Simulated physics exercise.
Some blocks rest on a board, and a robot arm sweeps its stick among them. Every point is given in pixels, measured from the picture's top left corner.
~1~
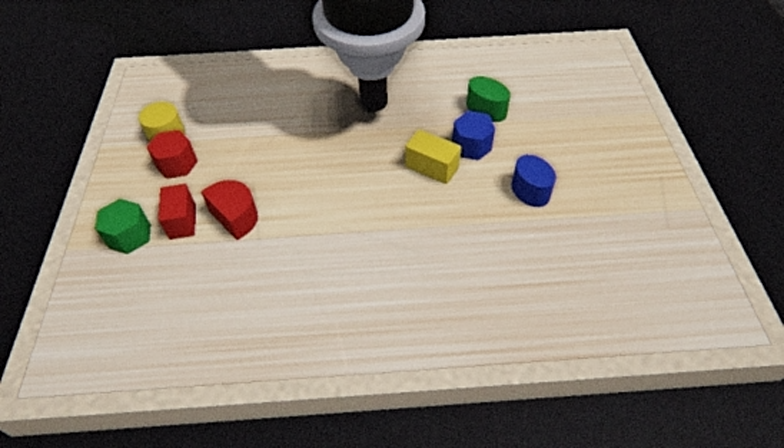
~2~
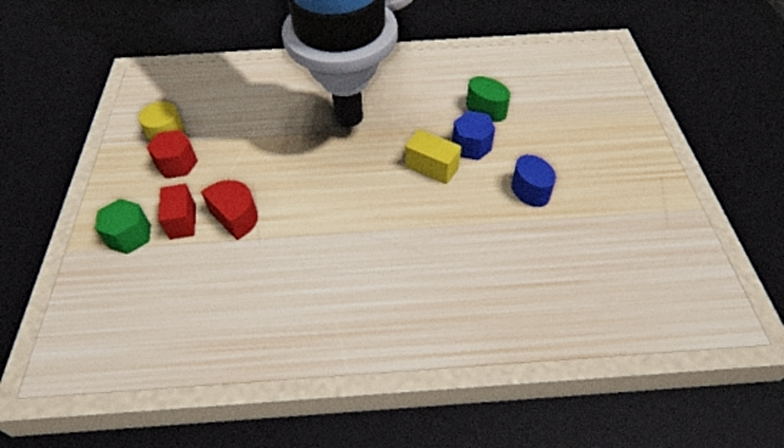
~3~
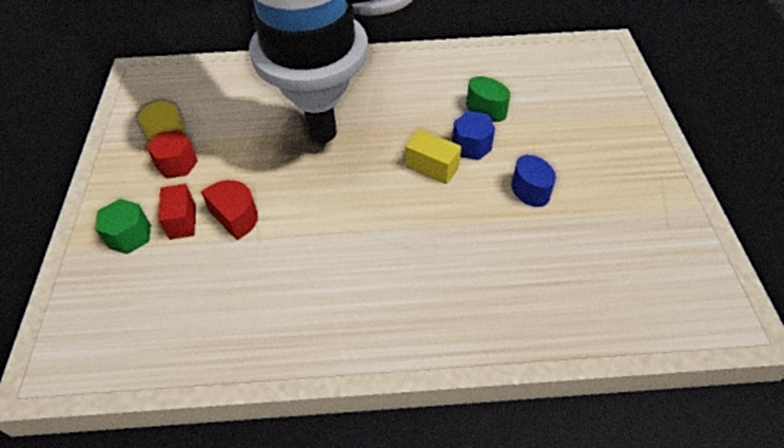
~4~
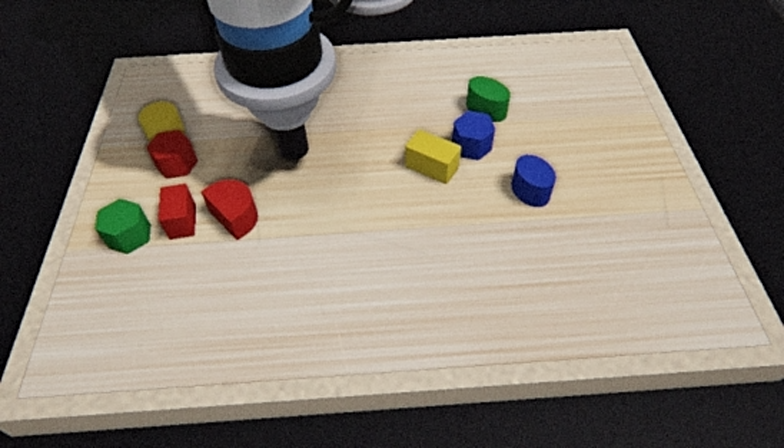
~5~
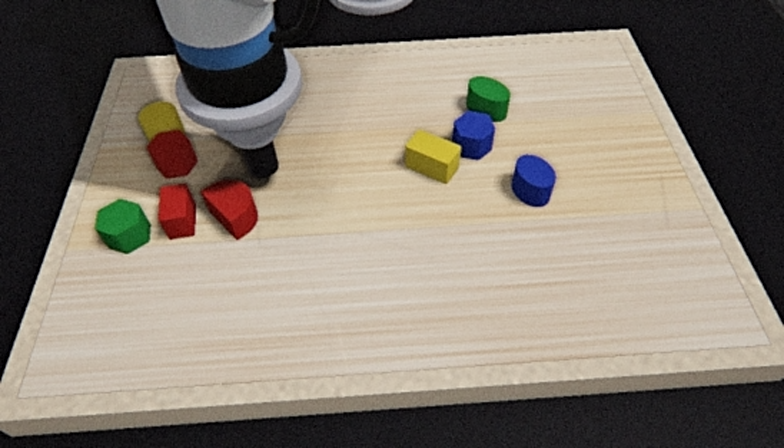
A robot arm sweeps its stick left and nearer across the board toward still red blocks.
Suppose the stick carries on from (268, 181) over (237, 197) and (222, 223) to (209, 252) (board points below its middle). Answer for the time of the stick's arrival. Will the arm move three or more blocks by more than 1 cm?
No
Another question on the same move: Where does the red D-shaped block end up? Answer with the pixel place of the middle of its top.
Around (210, 263).
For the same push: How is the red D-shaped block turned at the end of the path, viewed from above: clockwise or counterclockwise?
Viewed from above: Anti-clockwise.
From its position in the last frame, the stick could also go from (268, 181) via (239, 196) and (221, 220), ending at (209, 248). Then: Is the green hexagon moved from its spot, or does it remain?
By the end it is where it was.
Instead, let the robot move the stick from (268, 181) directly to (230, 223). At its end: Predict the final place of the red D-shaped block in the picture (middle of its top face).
The middle of its upper face will lie at (199, 231).
What follows on the original path. One third of the way, stick at (232, 184); red D-shaped block at (221, 206), turned 15° anticlockwise.
Two thirds of the way, stick at (216, 210); red D-shaped block at (213, 233), turned 40° anticlockwise.
At the end, stick at (203, 239); red rectangle in place; red D-shaped block at (210, 263), turned 65° anticlockwise.
